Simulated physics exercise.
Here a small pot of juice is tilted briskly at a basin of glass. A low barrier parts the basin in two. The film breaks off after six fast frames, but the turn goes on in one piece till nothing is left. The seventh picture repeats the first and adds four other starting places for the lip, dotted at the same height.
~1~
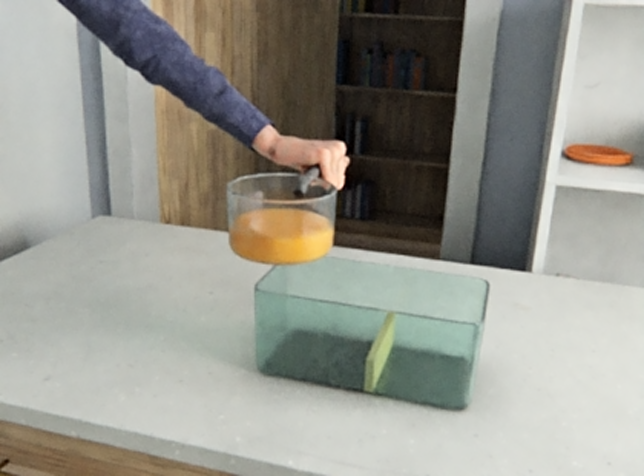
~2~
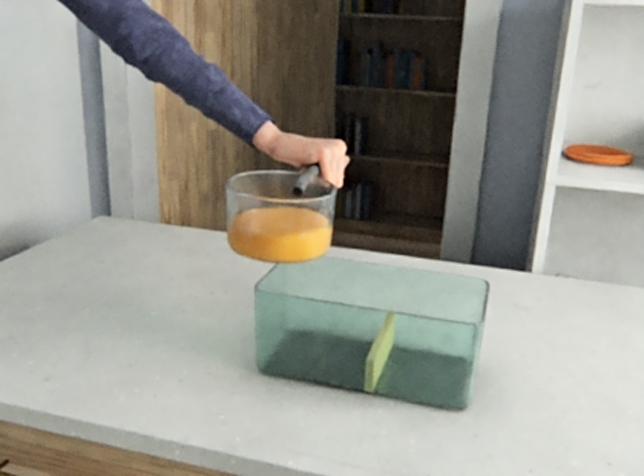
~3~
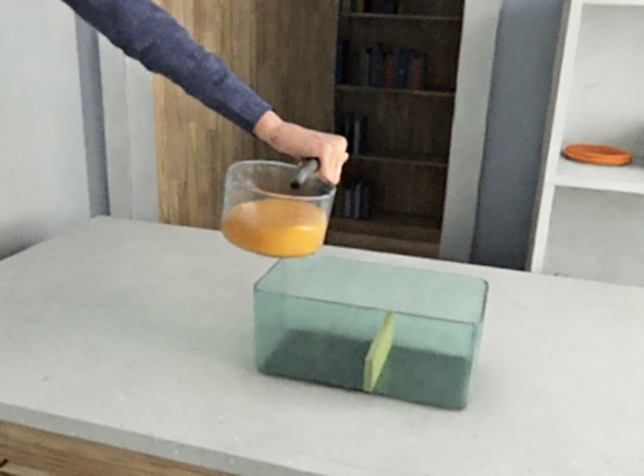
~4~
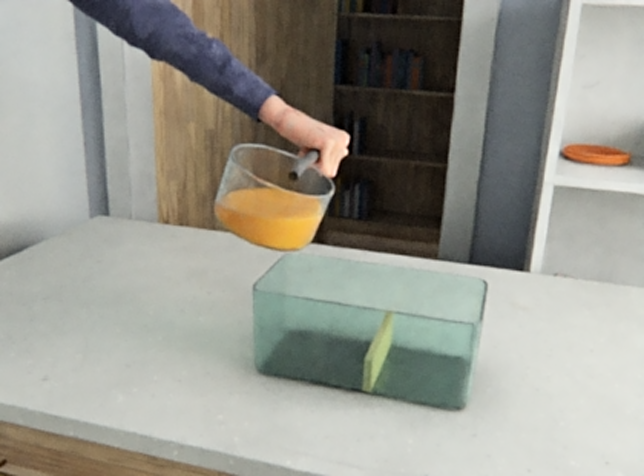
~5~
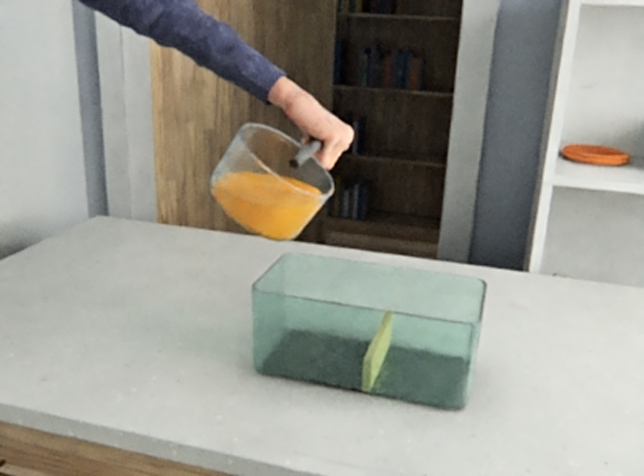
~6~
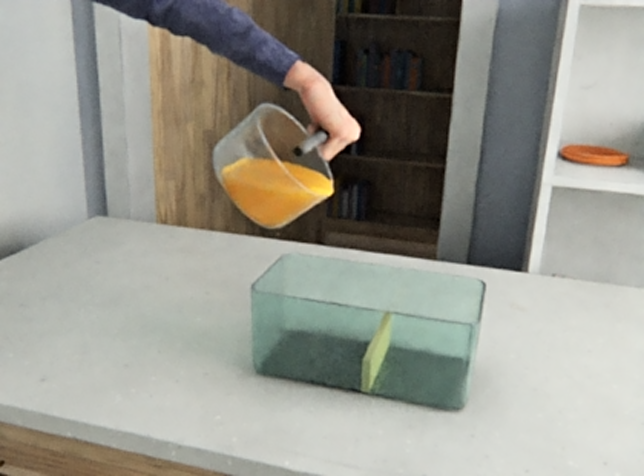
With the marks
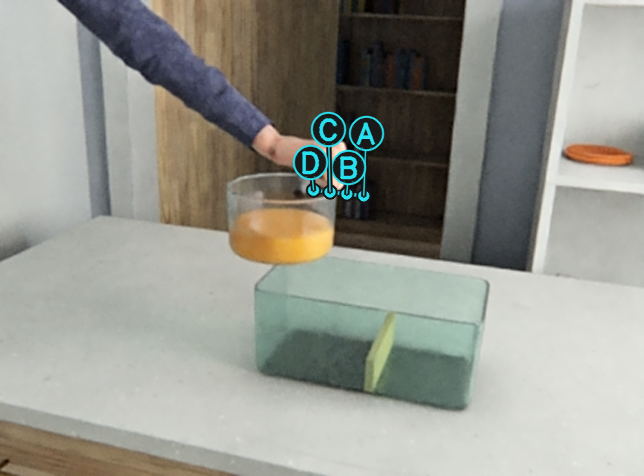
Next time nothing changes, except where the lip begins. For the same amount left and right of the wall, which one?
D is best.
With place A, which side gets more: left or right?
The right one.
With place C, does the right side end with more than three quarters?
Yes.
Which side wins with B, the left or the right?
The right one.
On the marked copy, A at (363, 195); B at (346, 193); C at (330, 192); D at (313, 190).
With A, about 7 % ends left of the wall and 92 % right of it.
With B, about 5 % ends left of the wall and 94 % right of it.
With C, about 8 % ends left of the wall and 91 % right of it.
With D, about 49 % ends left of the wall and 50 % right of it.
